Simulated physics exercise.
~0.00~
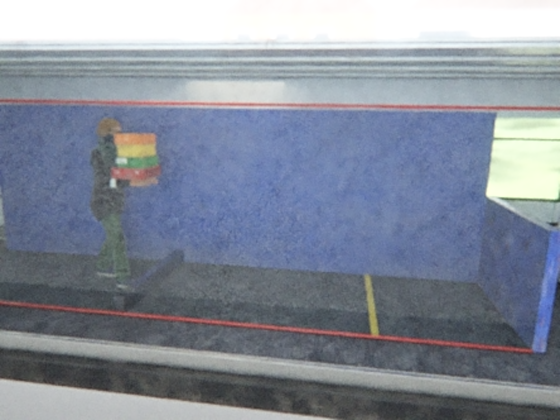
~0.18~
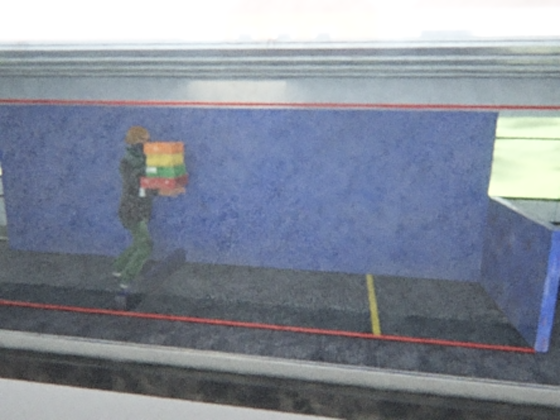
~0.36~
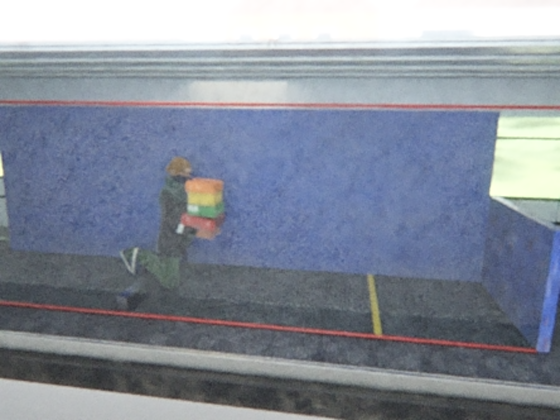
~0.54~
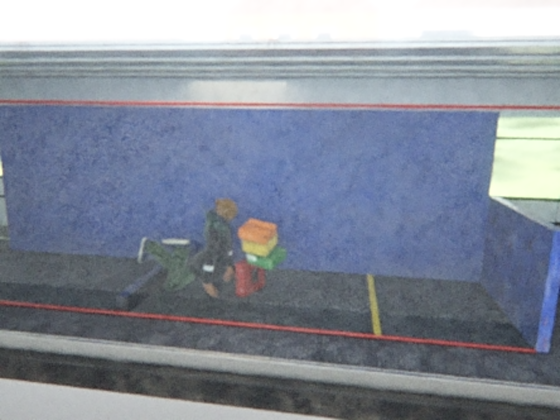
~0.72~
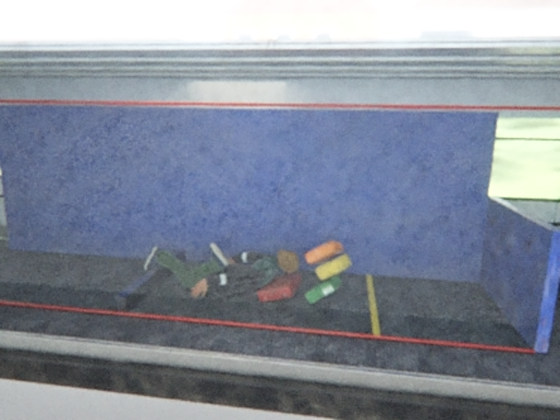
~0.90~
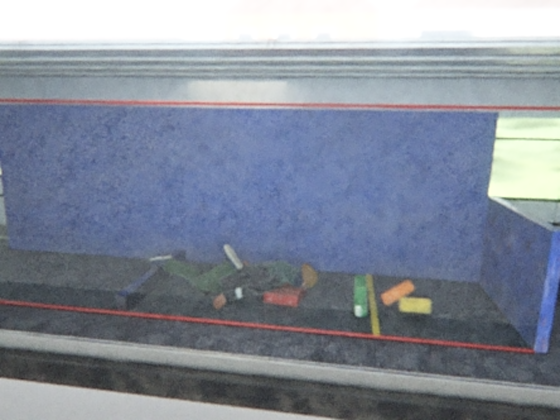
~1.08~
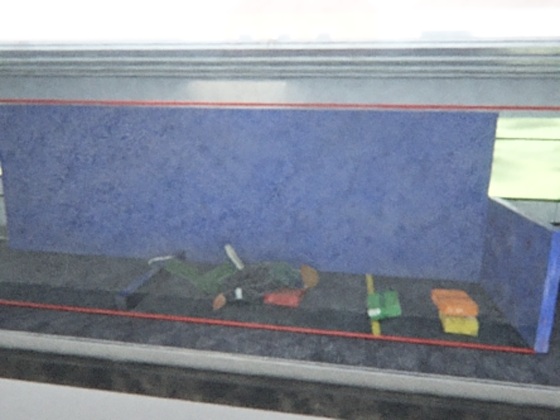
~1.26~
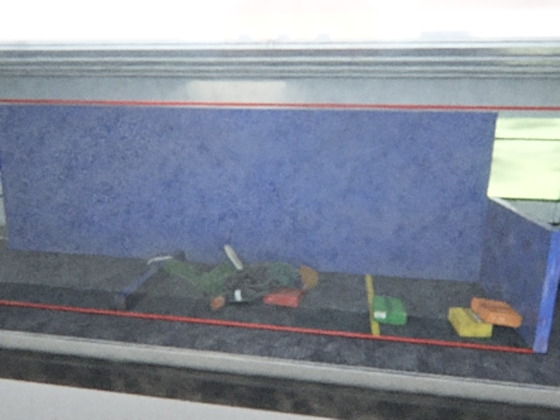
At first, a person stands at the left before a blue wall, carrying a stack of orange, yellow, green and red boxes in both arms. The figure moves right, drops toward its knees at a low dark rail, and pitches forward as the stack tilts. It falls face down and the boxes spill ahead of it. The red one stays beside the head, short of the yellow line, while the others tumble and slide right. The person lies limp and still, with the green box just past the line and the yellow and orange ones farther beyond, near the right-hand wall.
